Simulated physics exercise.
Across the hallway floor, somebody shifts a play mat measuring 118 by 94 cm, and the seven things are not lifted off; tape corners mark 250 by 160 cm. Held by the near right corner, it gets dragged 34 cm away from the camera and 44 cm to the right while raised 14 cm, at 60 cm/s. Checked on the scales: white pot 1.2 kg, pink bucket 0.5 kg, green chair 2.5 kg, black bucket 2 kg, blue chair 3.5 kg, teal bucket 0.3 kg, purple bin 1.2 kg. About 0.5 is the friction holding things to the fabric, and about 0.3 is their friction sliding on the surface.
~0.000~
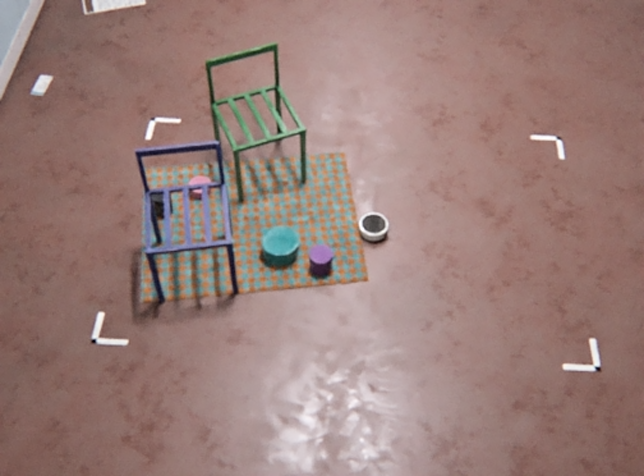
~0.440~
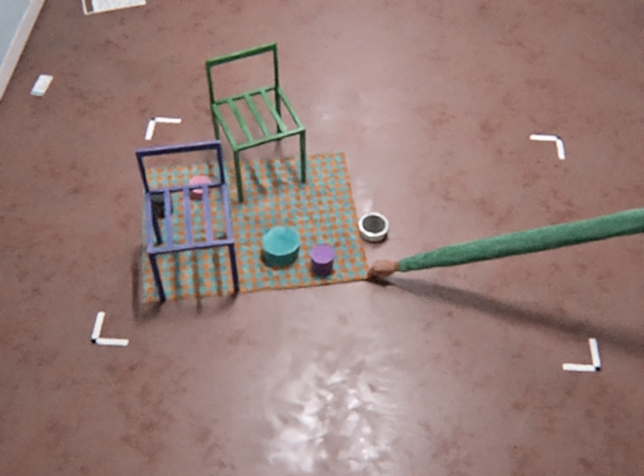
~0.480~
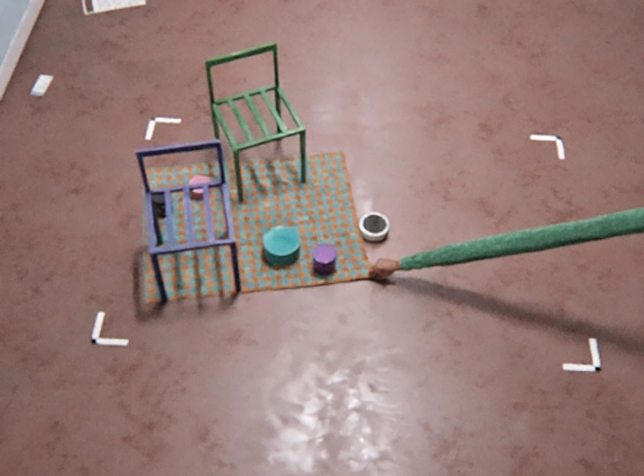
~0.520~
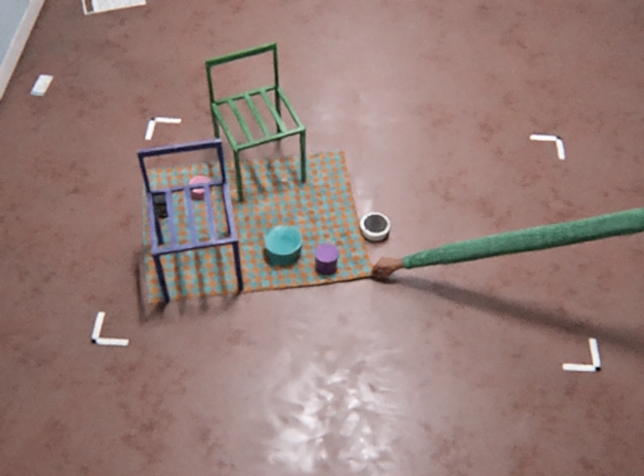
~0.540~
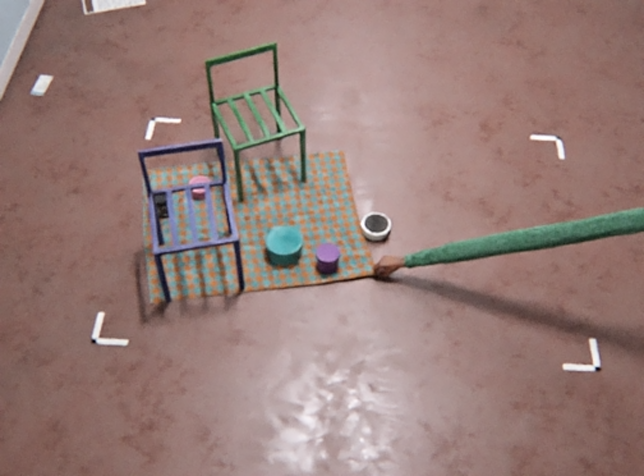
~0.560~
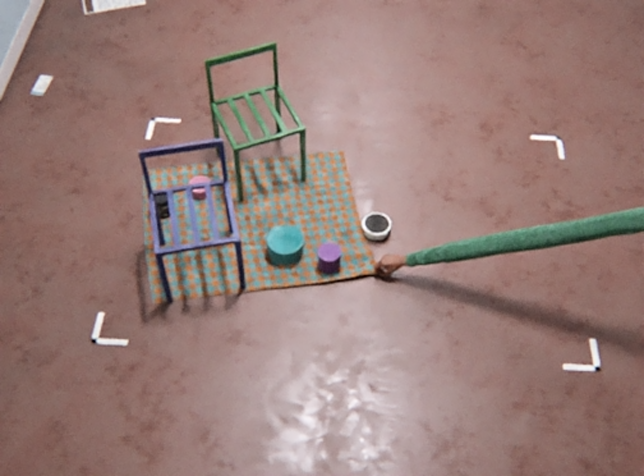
A checked play mat holding a blue chair, buckets and a purple bin lies on the hallway floor beside a green chair and a white pot. A green-sleeved arm reaches in from the right and grips its near right corner, then drags it very slightly right, the things on it shifting along.
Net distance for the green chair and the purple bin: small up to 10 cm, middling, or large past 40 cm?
Green chair - middling. Purple bin - large, past the upper mark.
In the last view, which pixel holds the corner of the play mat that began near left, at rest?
It settles at roughly (283, 326).
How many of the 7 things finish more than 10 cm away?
That makes 7.
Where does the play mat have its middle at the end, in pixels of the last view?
The midpoint is close to pixel (323, 216).
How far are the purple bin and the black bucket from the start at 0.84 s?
I'd put the purple bin near 20 cm and the black bucket near 8 cm.
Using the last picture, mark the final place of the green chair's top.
Resting point is at approximately (290, 115).
At 0.8 s, middle of the play mat at (264, 215); purple bin 20 cm off its start, teal bucket 16 cm off its start, blue chair 15 cm off its start.
At 1.1 s, middle of the play mat at (288, 216); purple bin 31 cm off its start, green chair 8 cm off its start, blue chair 31 cm off its start.
At 1.4 s, middle of the play mat at (311, 215); purple bin 48 cm off its start at (397, 214), green chair 14 cm off its start at (283, 115), blue chair 46 cm off its start at (280, 216).
At 1.7 s, middle of the play mat at (323, 216); purple bin 55 cm off its start, green chair 18 cm off its start, blue chair lifted 10 cm.
At 2.3 s, middle of the play mat at (323, 216); purple bin 55 cm off its start at (411, 216), green chair 18 cm off its start at (290, 115), blue chair 65 cm off its start at (314, 243), black bucket on its side, 63 cm off its start at (268, 236).
